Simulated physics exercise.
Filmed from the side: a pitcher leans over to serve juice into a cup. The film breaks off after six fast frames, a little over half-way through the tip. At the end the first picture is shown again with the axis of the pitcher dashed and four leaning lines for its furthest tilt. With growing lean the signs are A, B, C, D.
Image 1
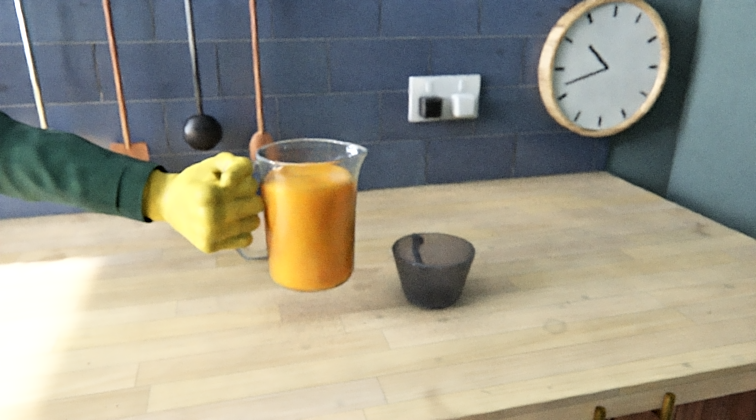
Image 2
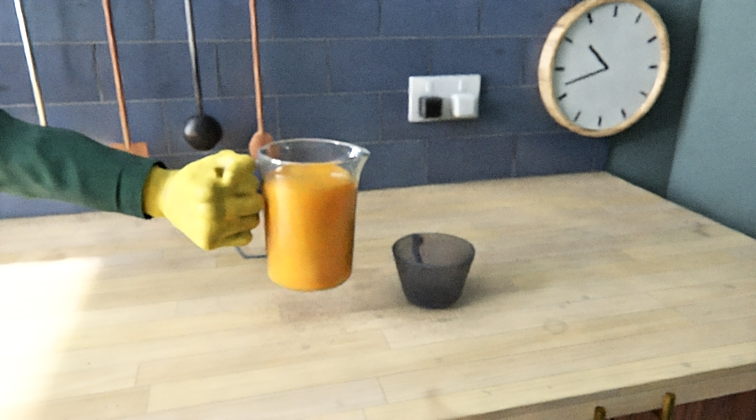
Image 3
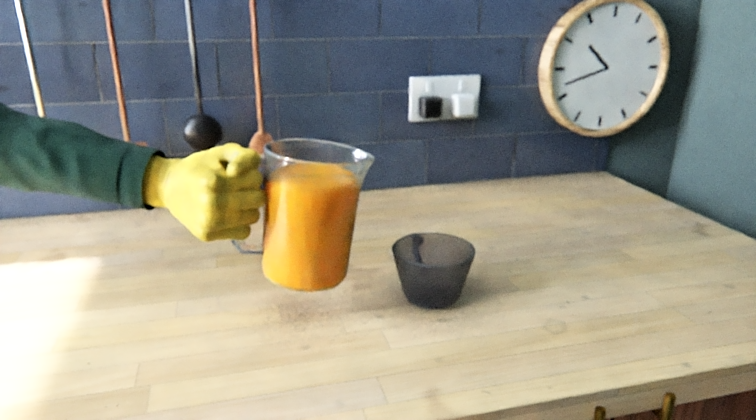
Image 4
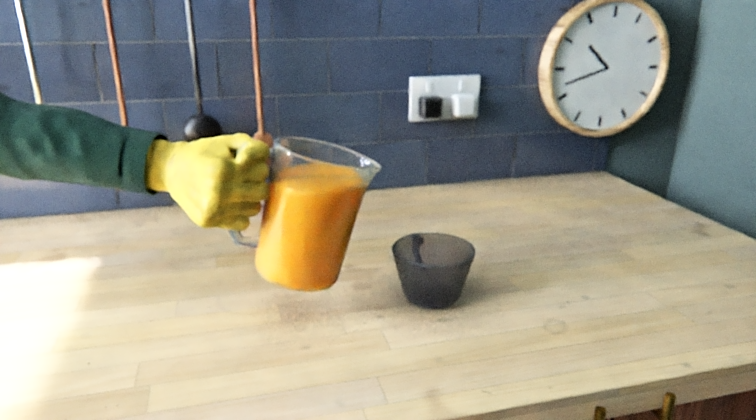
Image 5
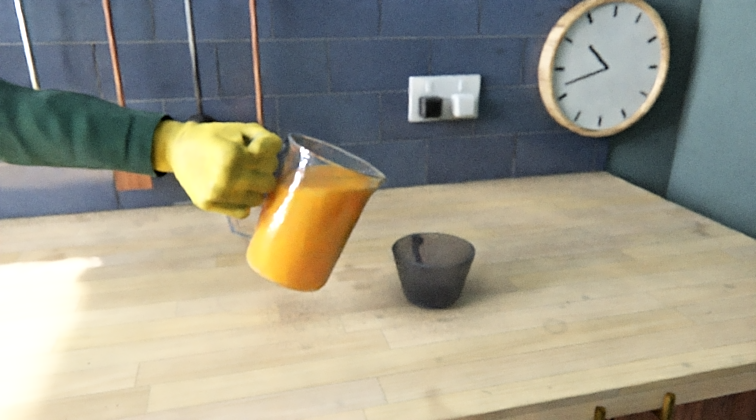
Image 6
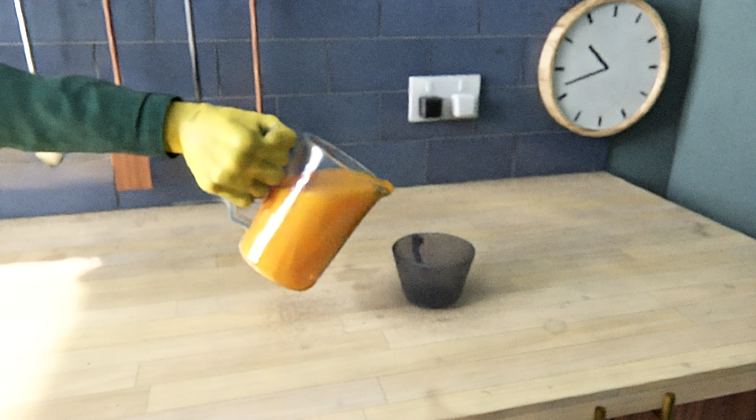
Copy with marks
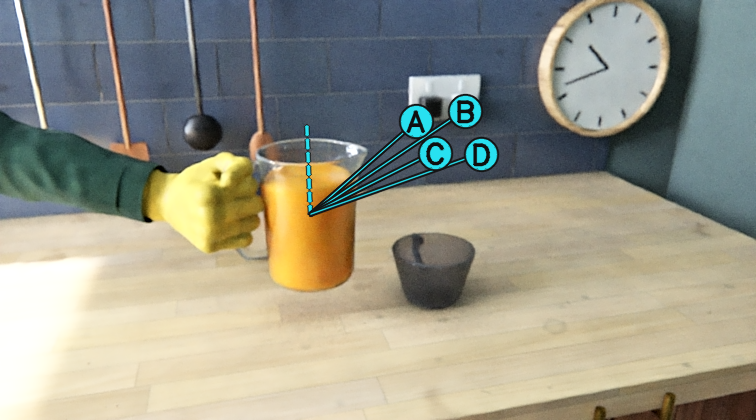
A pale wooden kitchen counter stands before dark blue brick tiles, seen from the side and slightly above by a still camera. A yellow-gloved hand with a dark green sleeve holds a clear pitcher of orange juice left of a small smoky-grey cup, with a round clock at upper right. The hand gradually tilts the pitcher rightward, and the juice moves up to its spout.
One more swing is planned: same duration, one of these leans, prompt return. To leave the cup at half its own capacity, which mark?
A is best.
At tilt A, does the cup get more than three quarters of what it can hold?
No, less.
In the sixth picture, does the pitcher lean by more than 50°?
No.
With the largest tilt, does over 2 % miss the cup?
Yes.
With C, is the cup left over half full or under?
Over half.
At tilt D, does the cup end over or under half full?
Over half.
In cyan, A at (403, 132); B at (450, 119); C at (419, 159); D at (465, 159).
Choosing A, the cup ends with about 48 % of what it can hold.
Choosing B, the cup ends with about 69 % of what it can hold.
Choosing C, the cup ends with about 89 % of what it can hold; 6 % of the juice is spilt.
Choosing D, the cup ends with about 96 % of what it can hold; 16 % of the juice is spilt.
